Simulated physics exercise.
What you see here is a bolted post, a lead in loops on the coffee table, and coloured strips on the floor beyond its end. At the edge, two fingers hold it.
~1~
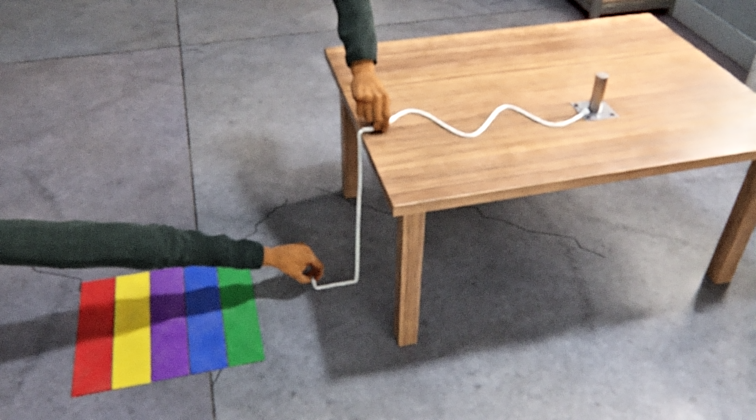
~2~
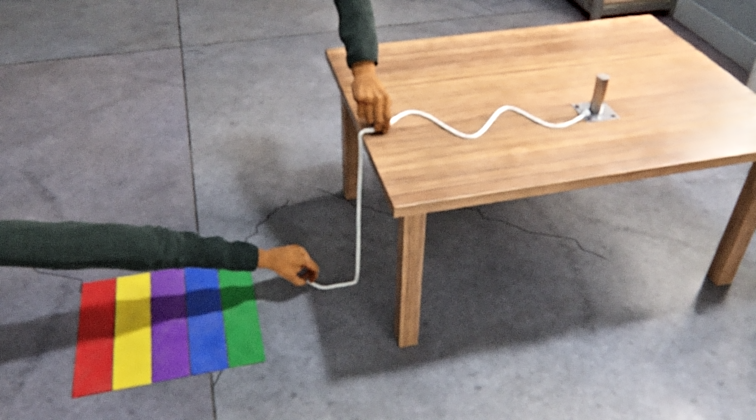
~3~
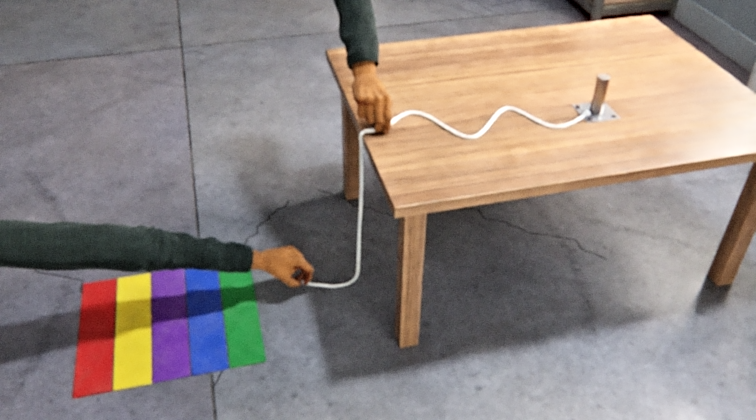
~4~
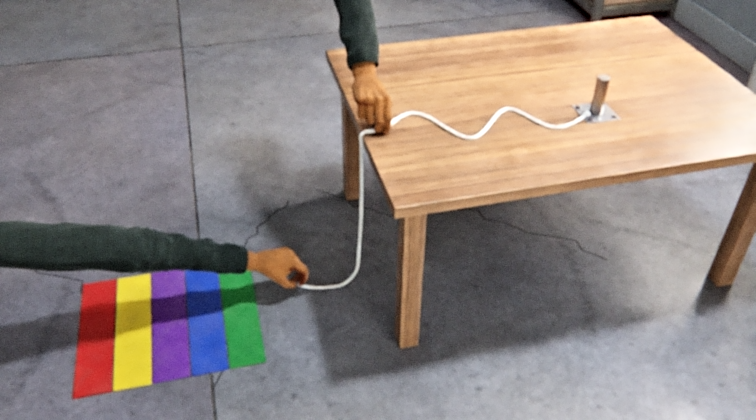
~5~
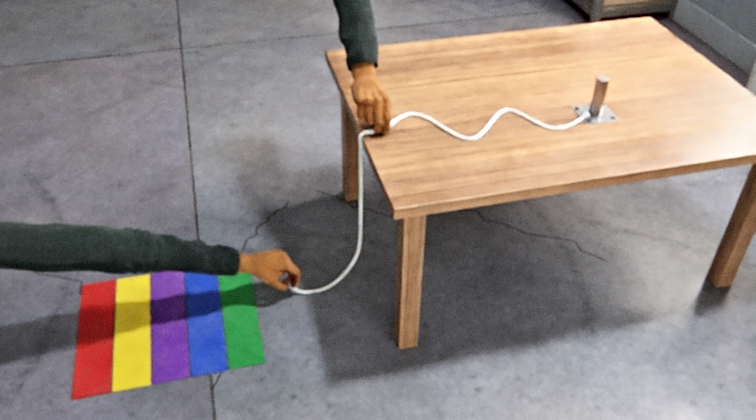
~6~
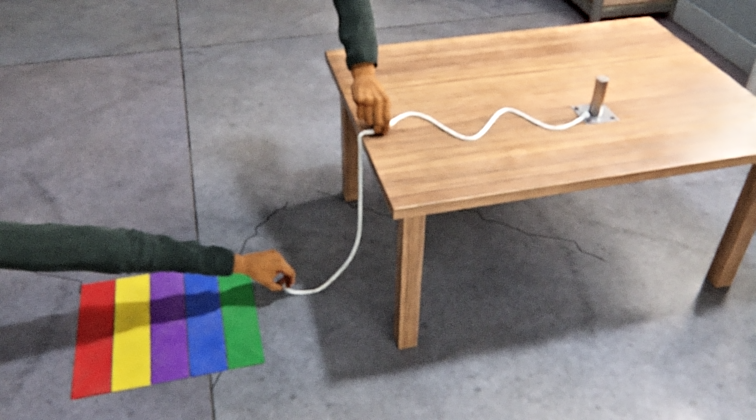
We see a white cord lying in waves on a wooden table, one hand pinching it at the edge, while another hand below draws its hanging end slightly left, over the green strip of a coloured mat.
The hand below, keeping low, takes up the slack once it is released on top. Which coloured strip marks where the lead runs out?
Red.
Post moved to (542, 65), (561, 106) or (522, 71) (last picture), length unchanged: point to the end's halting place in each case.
Approximate places, in that order: (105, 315), (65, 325), (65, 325).
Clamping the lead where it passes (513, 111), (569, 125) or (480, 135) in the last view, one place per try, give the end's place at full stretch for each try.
Per try (px, approx.): (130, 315), (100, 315), (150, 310).
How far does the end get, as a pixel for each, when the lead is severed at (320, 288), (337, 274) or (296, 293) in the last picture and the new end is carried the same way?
One spot per try: (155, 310), (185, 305), and (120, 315).
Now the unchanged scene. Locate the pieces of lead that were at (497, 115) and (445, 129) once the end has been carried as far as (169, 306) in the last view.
(473, 124), then (389, 133).
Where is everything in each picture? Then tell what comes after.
End (313, 279); green (244, 342); blue (207, 349); purple (170, 356); yellow (132, 363); red (92, 371), in the first frame.
End (308, 281); lead through (559, 127) (493, 118) (435, 121) (365, 132) (359, 205) (358, 265), in the second frame.
End (302, 282), in the third frame.
End (298, 284); lead through (560, 128) (494, 119) (436, 122) (365, 133) (361, 206) (357, 266), in the fourth frame.
End (290, 286), in the fifth frame.
End (285, 286); lead through (559, 129) (493, 119) (435, 123) (364, 134) (360, 207) (344, 267), in the sixth frame.
A little later, end near (169, 306); over purple.
Next, end near (122, 314); over yellow.
When it is tight, end near (95, 319); over red. It gets as far as the red strip.
